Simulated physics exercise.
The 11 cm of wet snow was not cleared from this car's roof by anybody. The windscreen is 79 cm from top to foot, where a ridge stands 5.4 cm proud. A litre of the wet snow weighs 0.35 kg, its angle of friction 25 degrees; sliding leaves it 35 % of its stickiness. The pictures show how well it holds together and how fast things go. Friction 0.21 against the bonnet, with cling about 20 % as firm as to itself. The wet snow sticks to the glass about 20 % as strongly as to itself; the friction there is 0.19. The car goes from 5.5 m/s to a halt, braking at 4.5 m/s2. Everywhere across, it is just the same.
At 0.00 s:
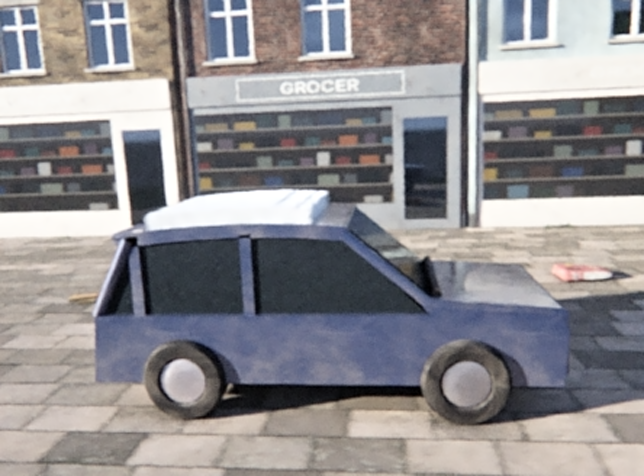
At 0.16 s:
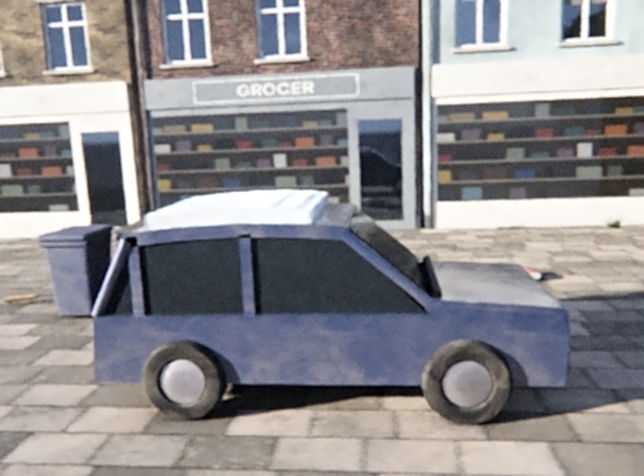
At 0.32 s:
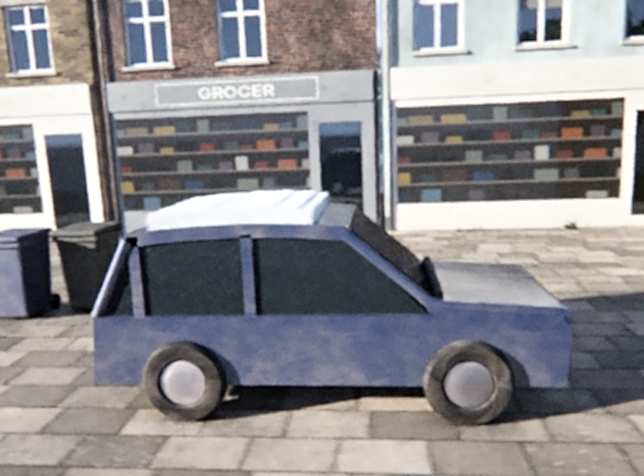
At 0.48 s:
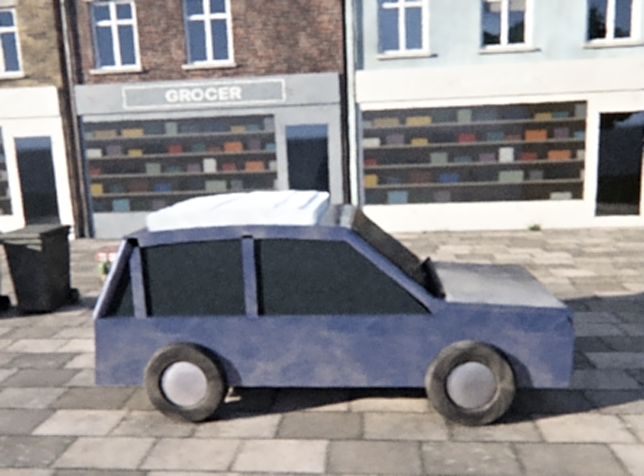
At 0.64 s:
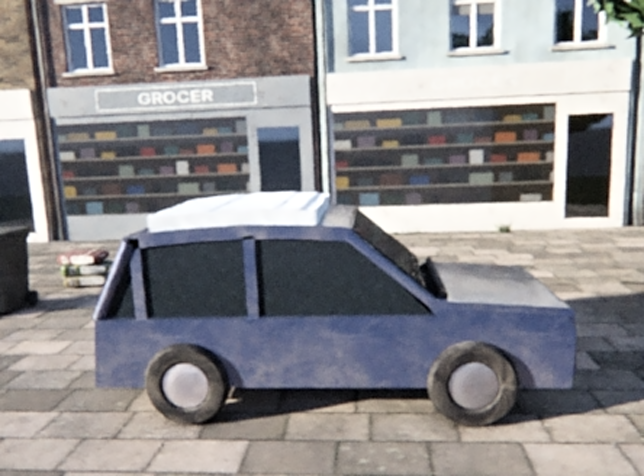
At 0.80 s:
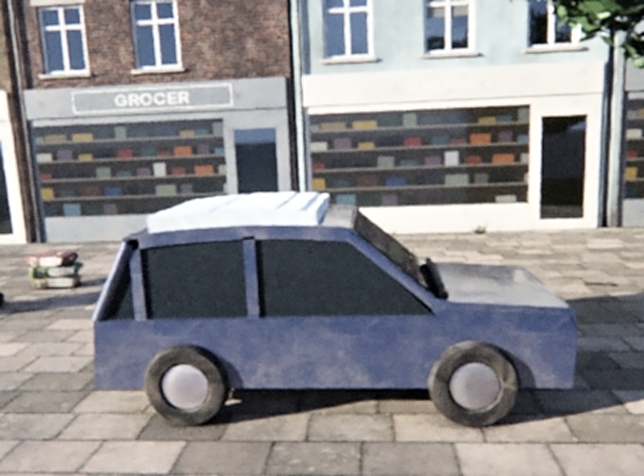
At the start, a blue car with a slab of white snow on its roof is seen side-on before a grocer's shop. The shopfronts slide steadily left behind it, and dark bins and a small stack of objects emerge past its rear, while the snow shows no clear shift on the roof.
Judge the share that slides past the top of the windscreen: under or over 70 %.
The result: Short of 70 per cent.
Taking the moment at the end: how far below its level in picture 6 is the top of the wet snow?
Measured change: About 0 cm.
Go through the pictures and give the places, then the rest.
In the first frame, front end of the wet snow at (310, 222).
In the second frame, front end of the wet snow at (310, 211).
In the third frame, front end of the wet snow at (312, 211).
In the fourth frame, front end of the wet snow at (314, 211).
In the fifth frame, front end of the wet snow at (315, 212).
In the sixth frame, front end of the wet snow at (316, 212).
By 1.22 s, all of the snow is on the roof, none on the glass, none on the bonnet and none has gone off the nose.
By 1.72 s, all of the snow is on the roof, none on the glass, none on the bonnet and none has gone off the nose.
By 2.22 s, all of the snow is on the roof, none on the glass, none on the bonnet and none has gone off the nose.
By 2.72 s, all of the snow is on the roof, none on the glass, none on the bonnet and none has gone off the nose.
By 2.82 s, at the end, all of the snow is on the roof, none on the glass, none on the bonnet and none has gone off the nose.
